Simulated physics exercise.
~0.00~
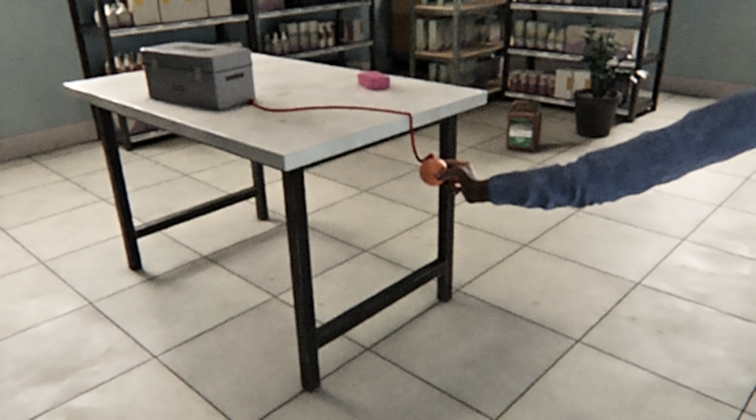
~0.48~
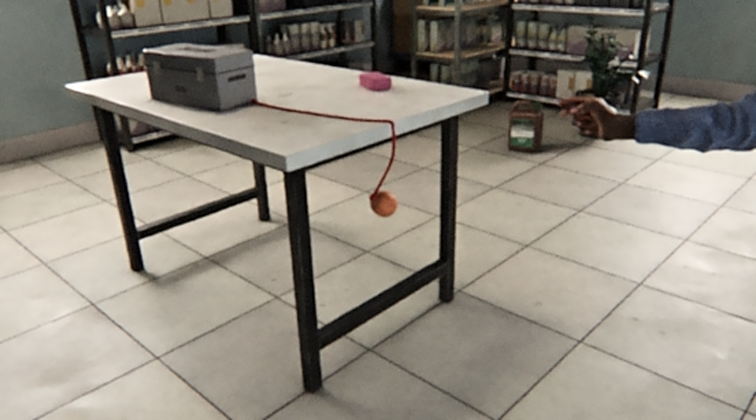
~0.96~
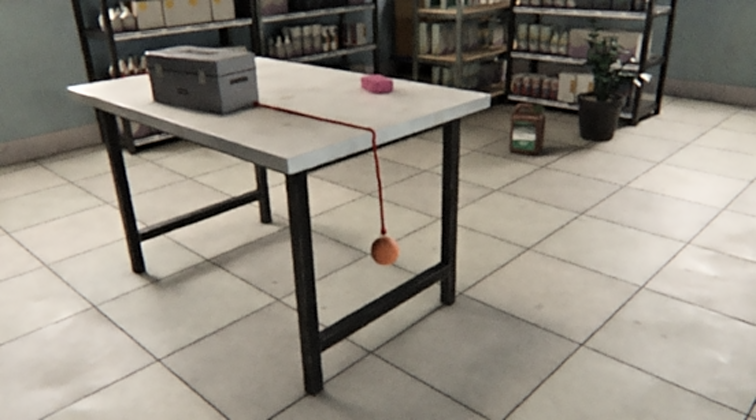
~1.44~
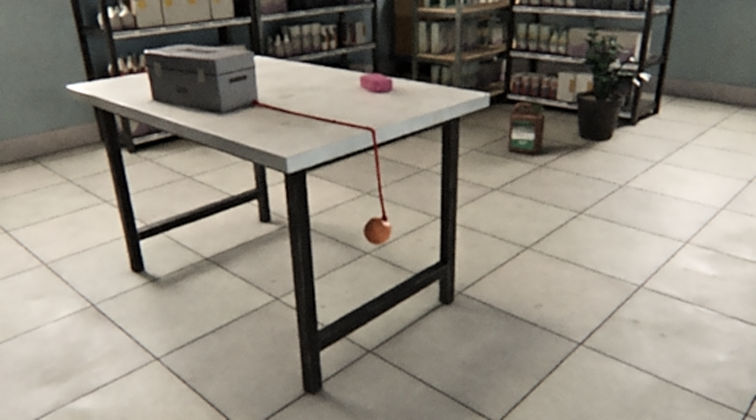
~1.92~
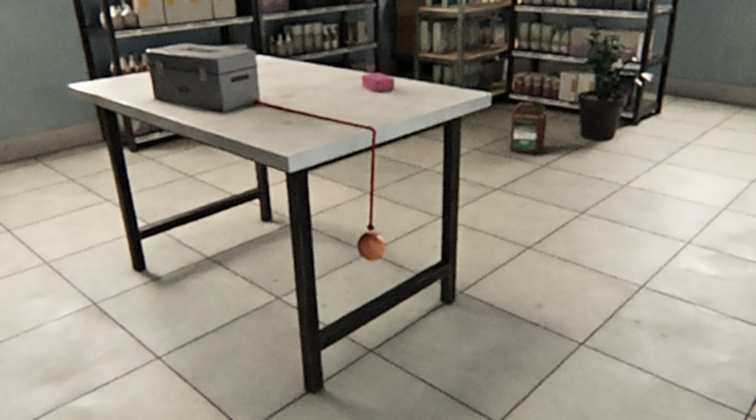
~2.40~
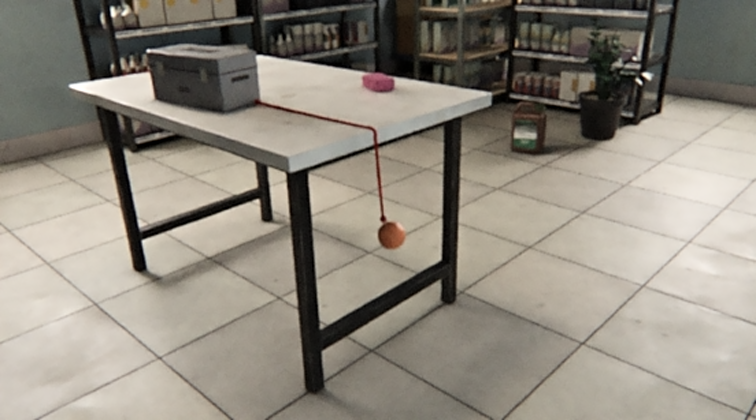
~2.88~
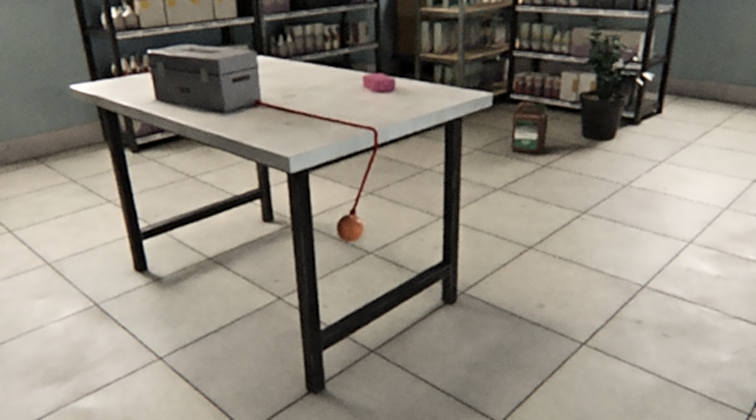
A hand lowered an orange on a red cord past the end of a white table, then let go and drew back. The orange dropped a little and hung swinging in the air, while the grey toolbox and pink sponge stayed put on top.
